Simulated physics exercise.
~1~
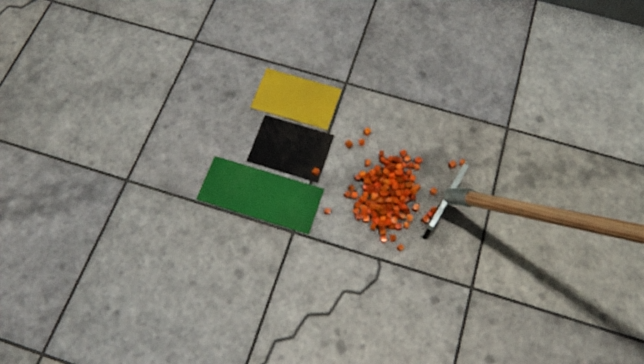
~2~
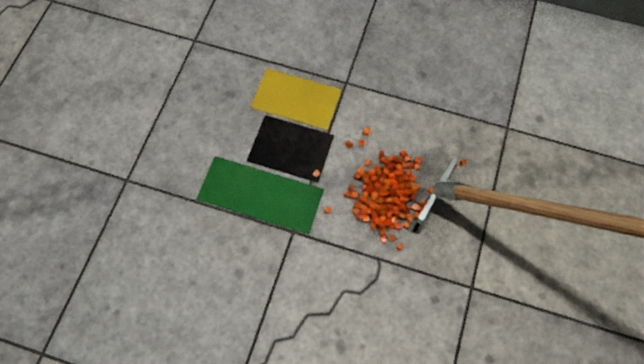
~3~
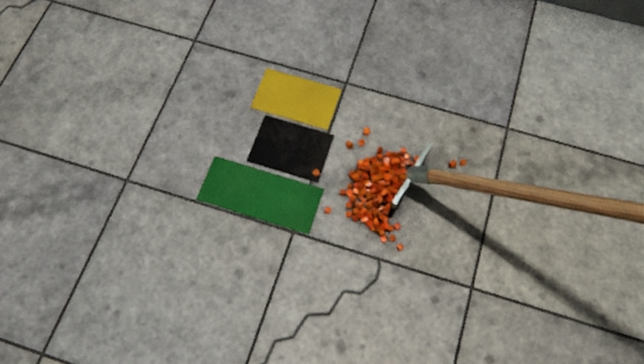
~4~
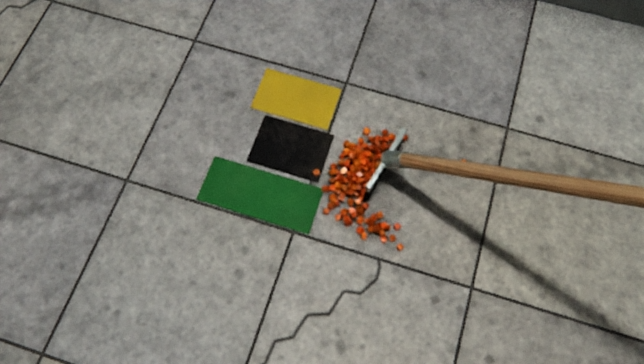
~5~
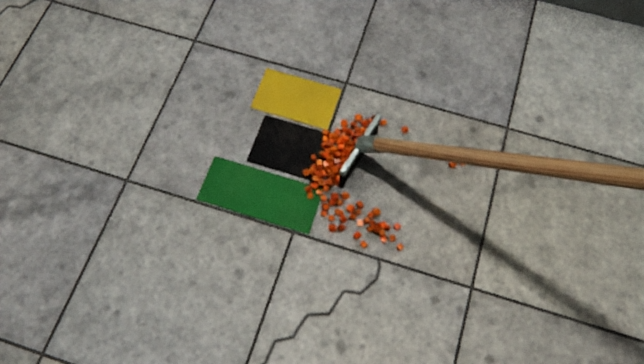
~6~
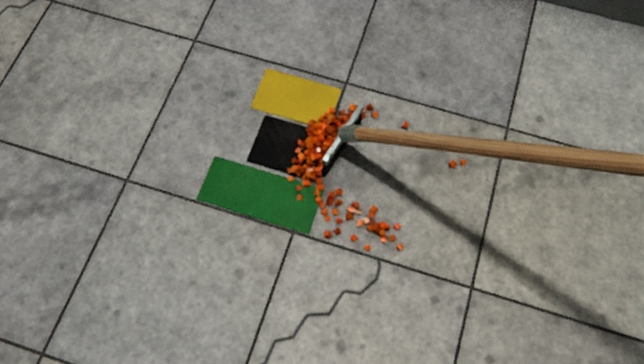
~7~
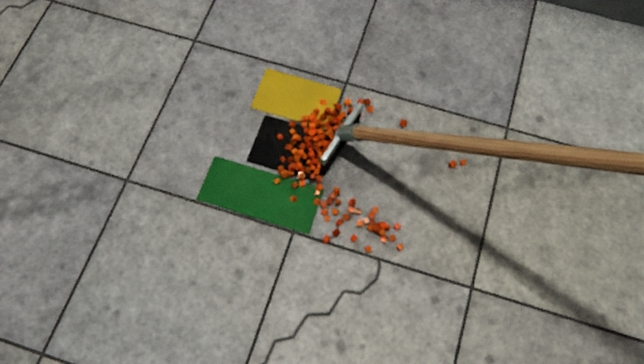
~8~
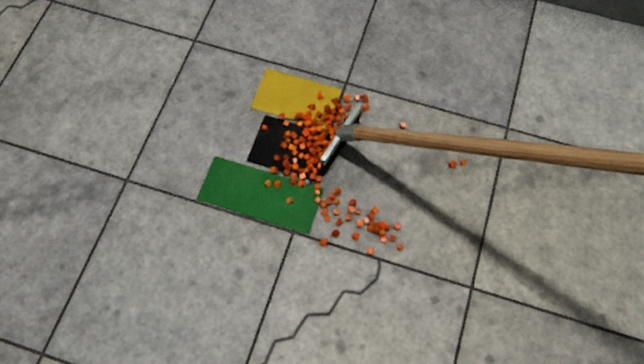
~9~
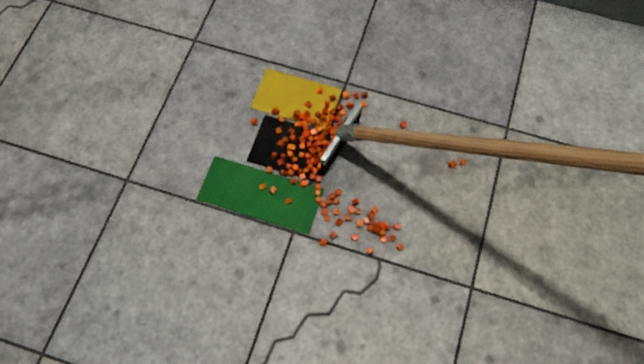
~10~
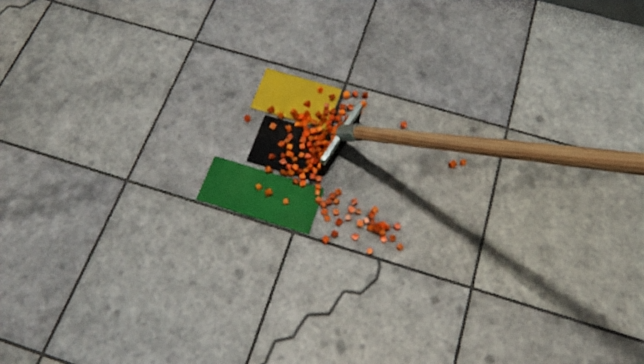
At first, a heap of small orange carrot cubes lies on gray floor tiles, just right of a yellow, a black and a green mat, with a wooden-handled squeegee beside it. The blade moves left and slightly upward into the heap, pushing most of the cubes toward the mats. Some slip past its lower end and stay behind on the tiles. The squeegee stops near the mats' right edges, while loose cubes scatter a little farther ahead. In the end, many cubes cover the black mat, fewer rest on the yellow and green ones, and many remain on bare floor.
